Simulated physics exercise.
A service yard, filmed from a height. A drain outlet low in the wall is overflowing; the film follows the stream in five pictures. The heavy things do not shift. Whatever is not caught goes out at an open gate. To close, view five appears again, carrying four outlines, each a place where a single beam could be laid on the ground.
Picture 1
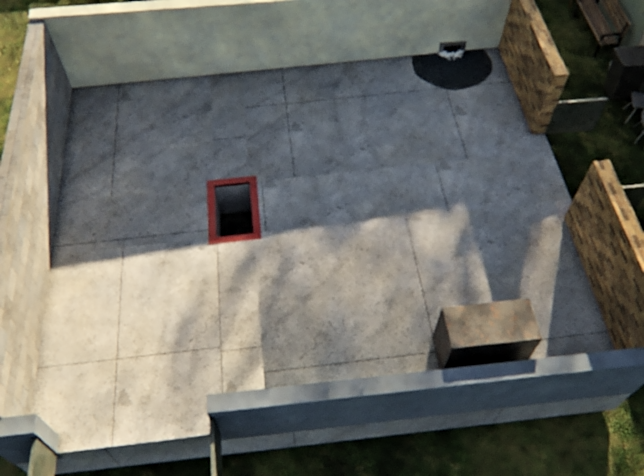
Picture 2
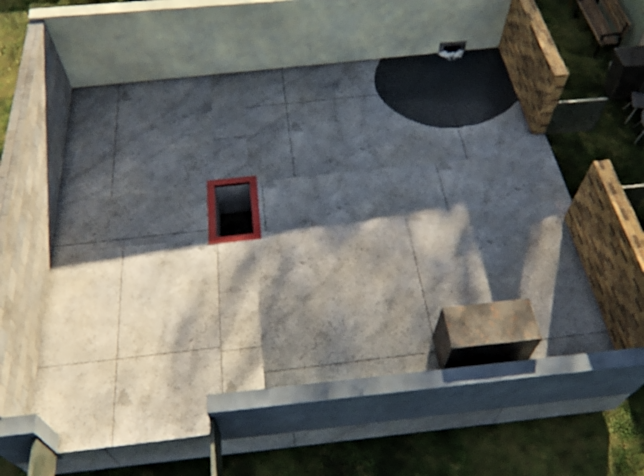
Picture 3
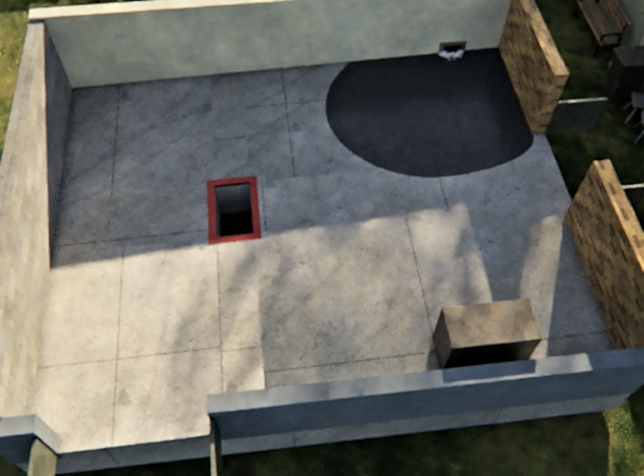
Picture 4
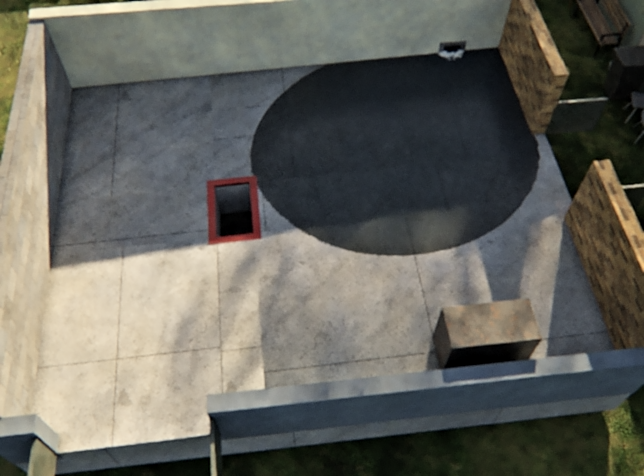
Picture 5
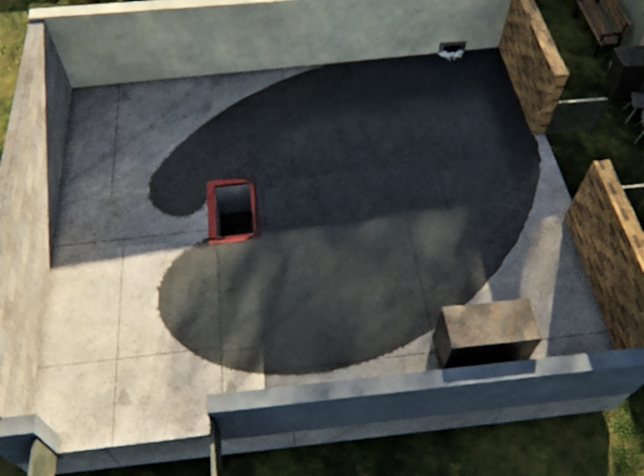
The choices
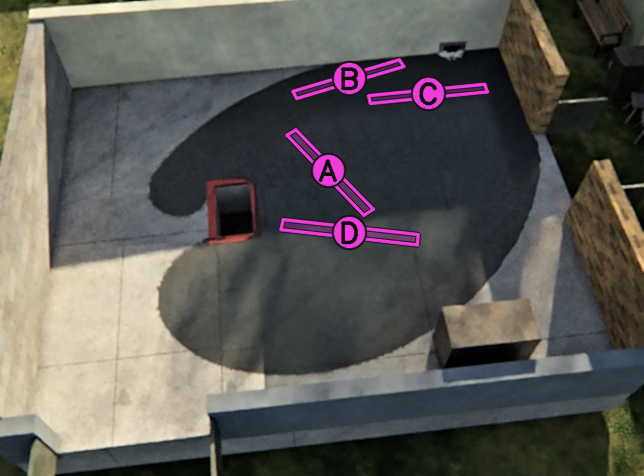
A dark wet patch spreads over the pale concrete floor of a walled yard, seen from a height by a still camera. A small opening sits in the back wall at upper right, a red-rimmed rectangular hole lies left of centre, and a brown box stands at lower right. From below the opening, the patch widens leftward and forward, then wraps around the red rim on both sides.
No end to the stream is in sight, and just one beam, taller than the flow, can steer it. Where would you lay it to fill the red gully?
D beats the others.
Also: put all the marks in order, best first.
The order is D, B, C, A.
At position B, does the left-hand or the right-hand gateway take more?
More leaves on the left.
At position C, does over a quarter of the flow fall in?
No, it does not.
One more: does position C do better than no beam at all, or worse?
It is worse.
In magenta, A from (291, 132) to (368, 212); B from (294, 94) to (401, 63); C from (369, 99) to (486, 88); D from (282, 224) to (417, 239).
Choosing A, next to none of the stream goes into the red gully, about 97 % out by the gates.
Choosing B, about 27 % of the stream goes into the red gully, about 72 % out by the gates.
Choosing C, about 12 % of the stream goes into the red gully, about 88 % out by the gates.
Choosing D, about 60 % of the stream goes into the red gully, about 39 % out by the gates.
